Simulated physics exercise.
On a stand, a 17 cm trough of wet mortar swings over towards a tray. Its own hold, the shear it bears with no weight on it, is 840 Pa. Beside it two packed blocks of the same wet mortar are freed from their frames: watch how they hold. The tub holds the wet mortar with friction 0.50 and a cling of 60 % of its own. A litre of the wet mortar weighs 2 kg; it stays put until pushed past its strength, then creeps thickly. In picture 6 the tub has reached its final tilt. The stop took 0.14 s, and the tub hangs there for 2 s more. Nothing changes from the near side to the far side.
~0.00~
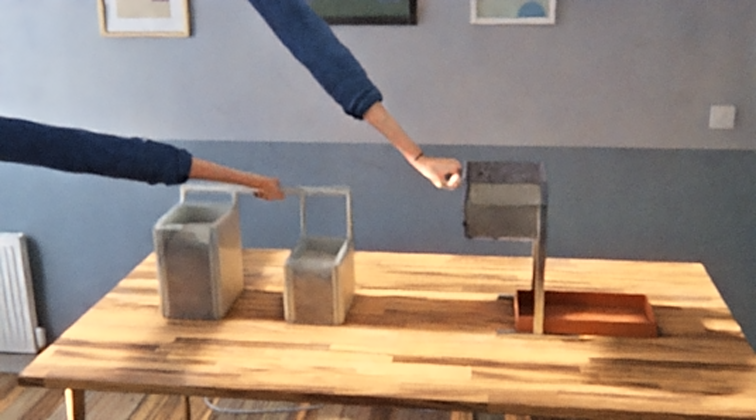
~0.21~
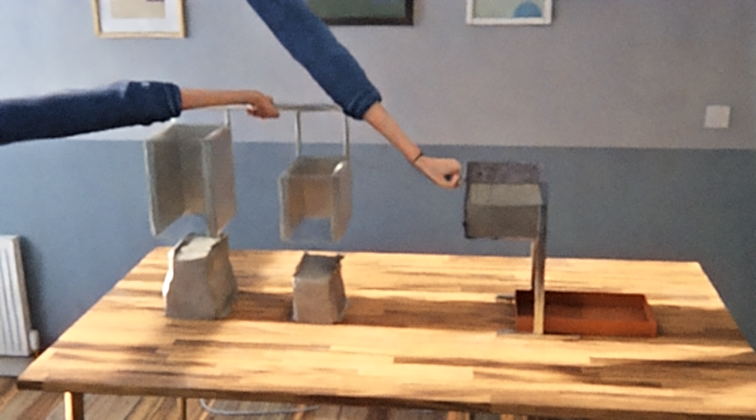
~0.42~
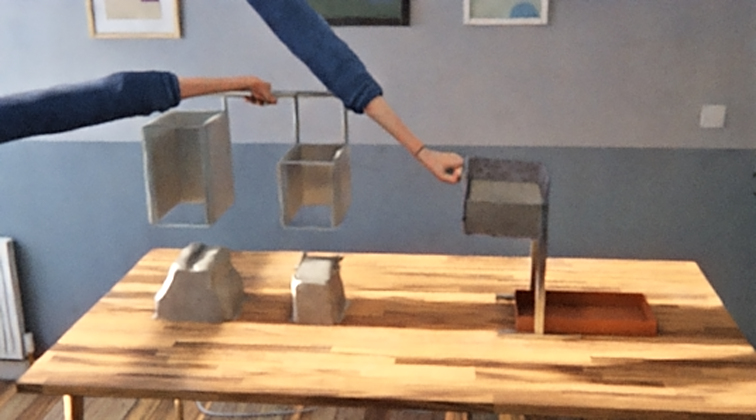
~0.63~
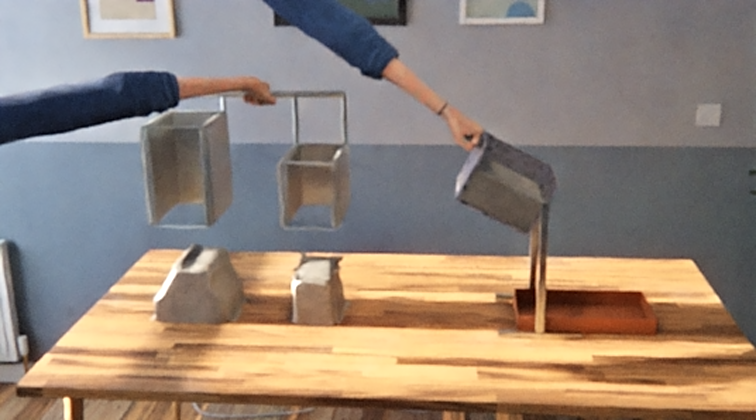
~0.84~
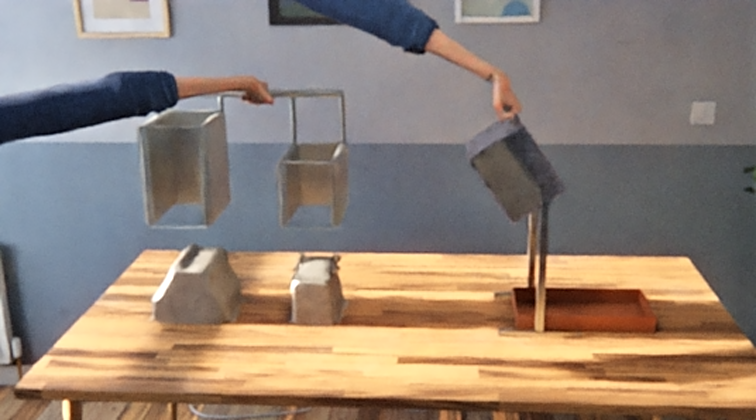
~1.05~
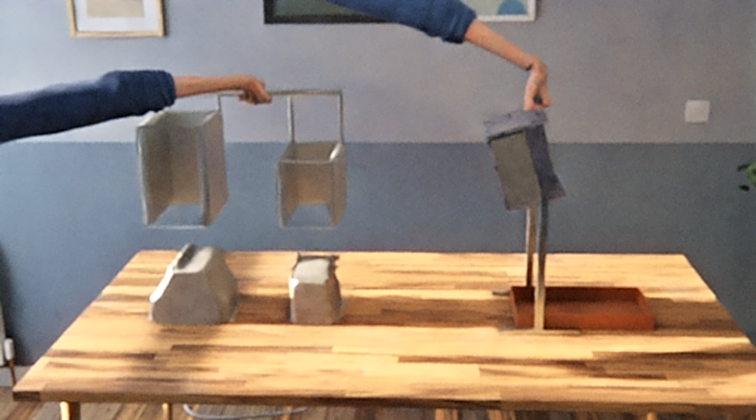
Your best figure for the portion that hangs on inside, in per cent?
About 100 %.
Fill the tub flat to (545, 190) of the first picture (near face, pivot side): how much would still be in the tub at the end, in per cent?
Then about 100 %.
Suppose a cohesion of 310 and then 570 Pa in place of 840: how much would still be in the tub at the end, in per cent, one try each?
In turn about 90 %, 100 %.
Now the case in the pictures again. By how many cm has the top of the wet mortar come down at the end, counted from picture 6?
About 0 cm.
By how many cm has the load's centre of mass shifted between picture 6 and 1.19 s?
About 0 cm.
After 1.19 s, the tub is at 74 degrees and holds 100 %.
After 1.36 s, the tub is at 74 degrees and holds 100 %.
After 1.53 s, the tub is at 74 degrees and holds 100 %.
After 1.70 s, the tub is at 74 degrees and holds 100 %.
After 3.05 s, the tub is at 74 degrees and holds 100 %.
